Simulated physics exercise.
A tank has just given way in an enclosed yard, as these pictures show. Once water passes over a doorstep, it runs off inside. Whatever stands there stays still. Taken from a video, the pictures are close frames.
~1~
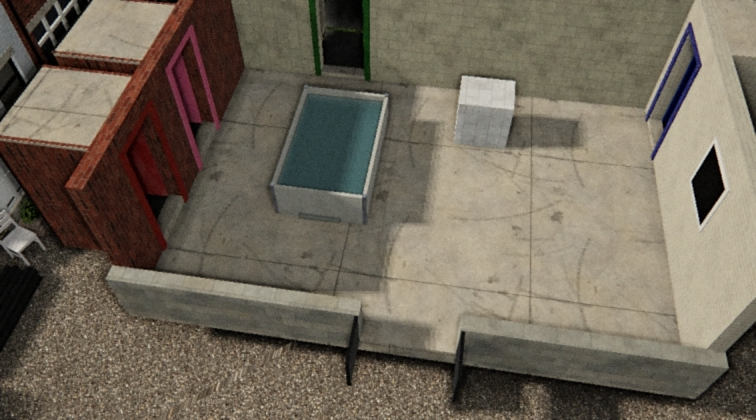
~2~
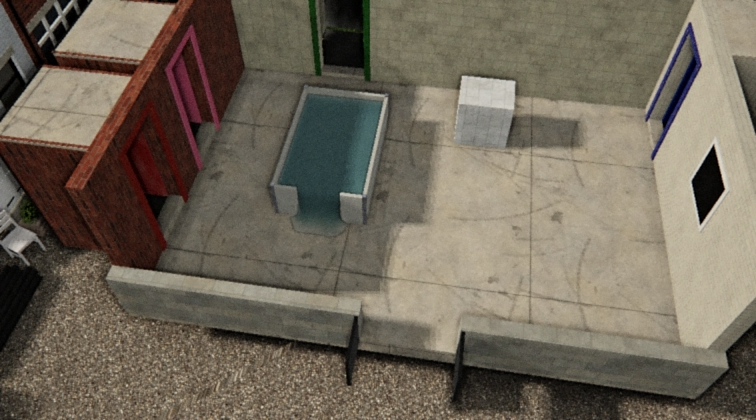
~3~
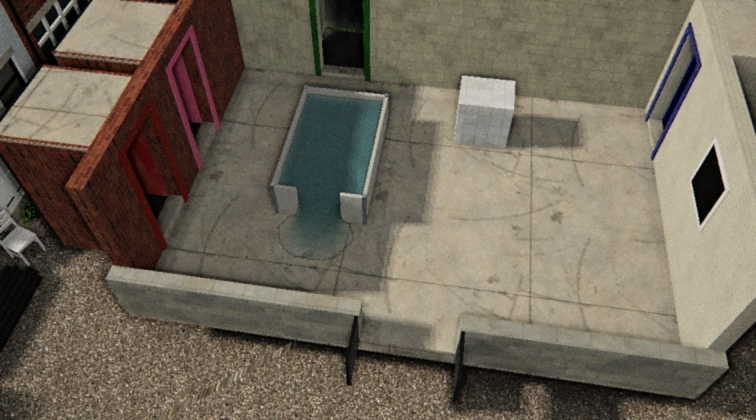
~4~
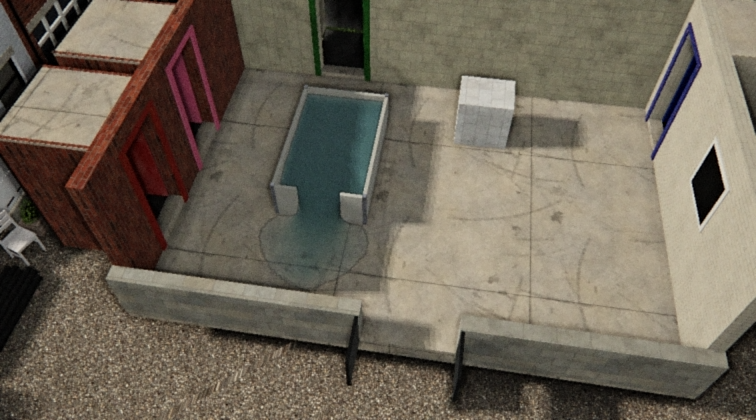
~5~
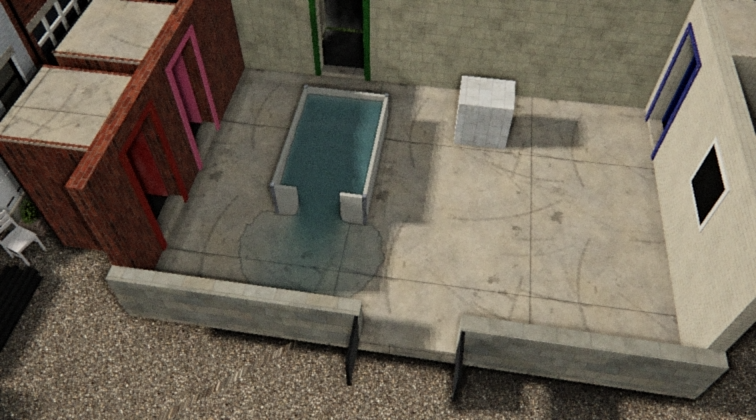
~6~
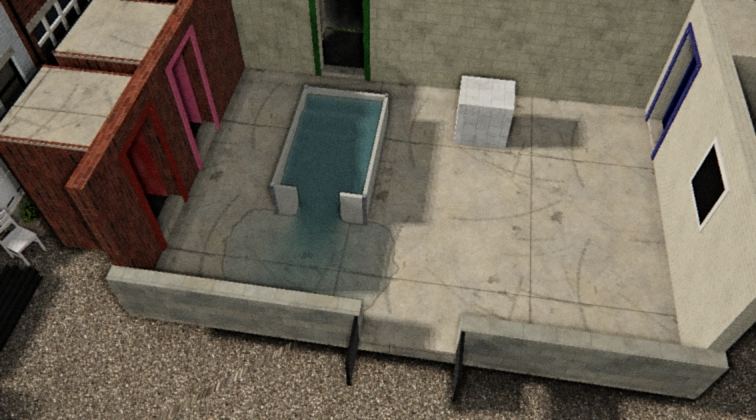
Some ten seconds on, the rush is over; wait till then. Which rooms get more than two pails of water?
At the end, blue door: Two buckets or fewer. Green door: Two buckets or fewer. Red door: Two buckets or fewer. Pink door: Two buckets or fewer.
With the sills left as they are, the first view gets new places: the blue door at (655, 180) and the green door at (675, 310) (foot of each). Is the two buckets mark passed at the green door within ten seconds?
In that case green stays unflooded.
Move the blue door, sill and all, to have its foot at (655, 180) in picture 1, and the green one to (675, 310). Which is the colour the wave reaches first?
That would be the red door.
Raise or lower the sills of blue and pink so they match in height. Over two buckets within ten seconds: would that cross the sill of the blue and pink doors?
The blue one falls short, the pink one falls short.
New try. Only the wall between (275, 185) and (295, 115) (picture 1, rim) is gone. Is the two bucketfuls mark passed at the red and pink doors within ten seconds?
I think the red door crosses the limit and the pink door crosses the limit.
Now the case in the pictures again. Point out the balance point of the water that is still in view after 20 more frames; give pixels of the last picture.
The spot I would choose is (320, 213).
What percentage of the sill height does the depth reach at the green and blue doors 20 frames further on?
First around 0 percent, second around 0 percent.
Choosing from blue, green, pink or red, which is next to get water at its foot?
My answer: The red one.
A moment on, water covers 15 % of the floor; the blue door not reached, the green door not reached, the red door not reached, the pink door not reached.
Next, water covers 20 % of the floor; the blue door not reached, the green door not reached, the red door wet at the sill, nothing in, the pink door not reached.
Then, water covers 40 % of the floor; the blue door not reached, the green door not reached, the red door wet at the sill, nothing in, the pink door wet at the sill, nothing in.
Later, water covers 60 % of the floor; the blue door not reached, the green door wet at the sill, nothing in, the red door wet at the sill, nothing in, the pink door wet at the sill, nothing in.
In the end, water covers 85 % of the floor; the blue door wet at the sill, nothing in, the green door wet at the sill, nothing in, the red door wet at the sill, nothing in, the pink door wet at the sill, nothing in.
